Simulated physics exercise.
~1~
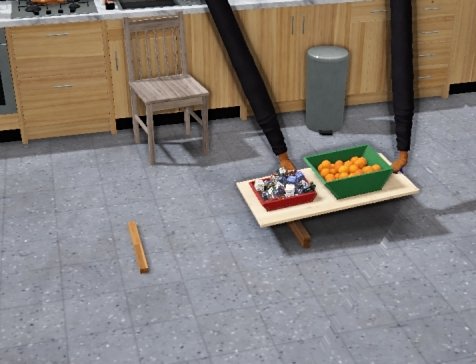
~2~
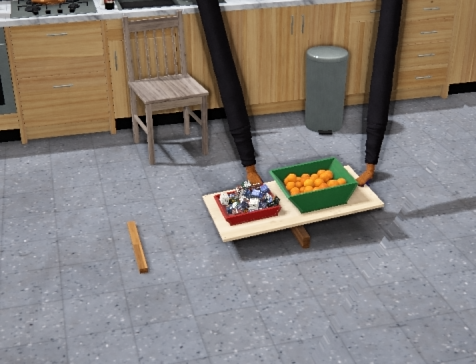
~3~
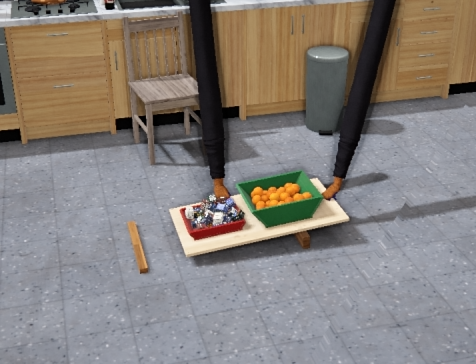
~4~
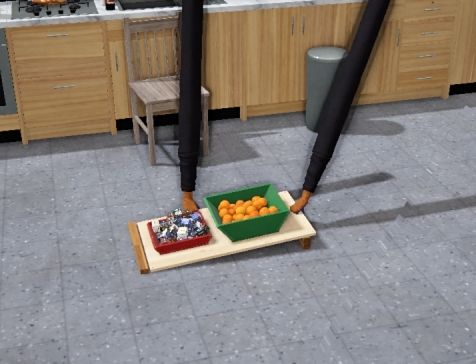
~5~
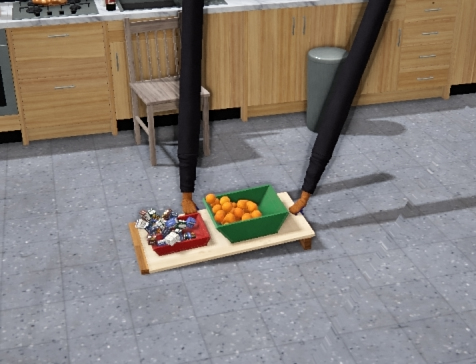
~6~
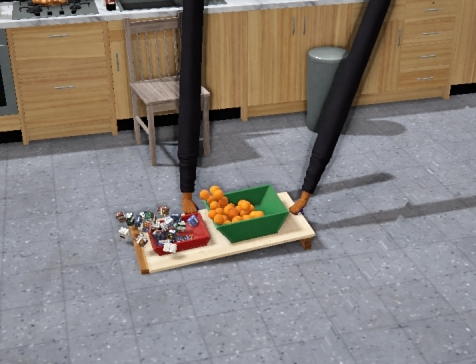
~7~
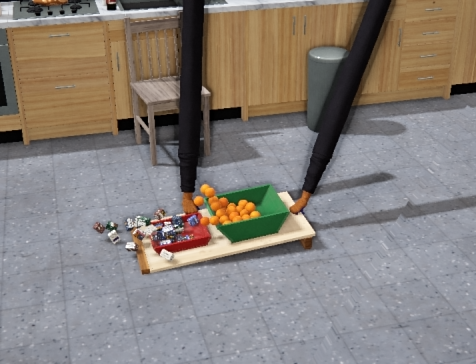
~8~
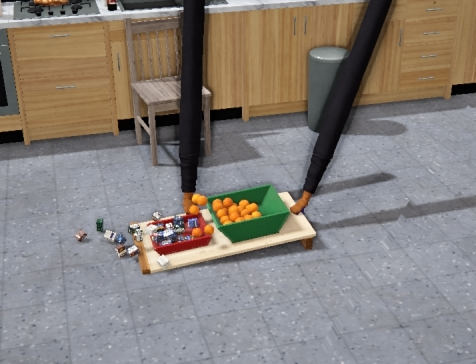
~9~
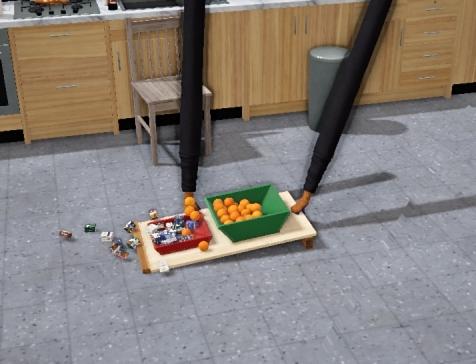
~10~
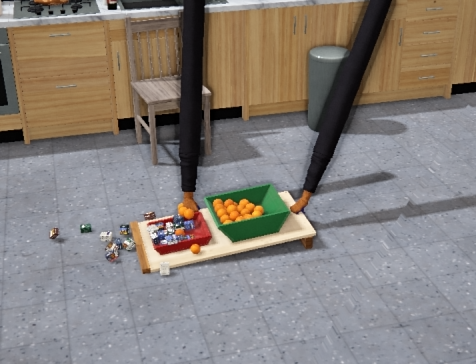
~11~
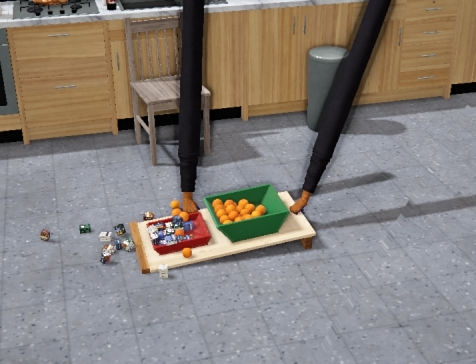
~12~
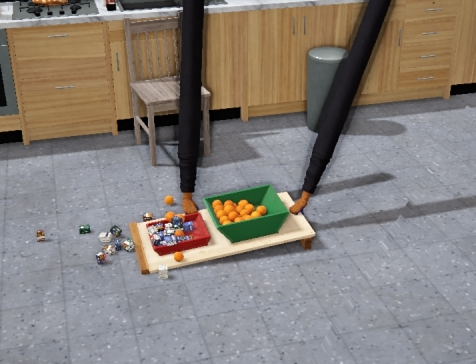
A board carried by two hands stops against a strip, spilling cartons and oranges leftward.
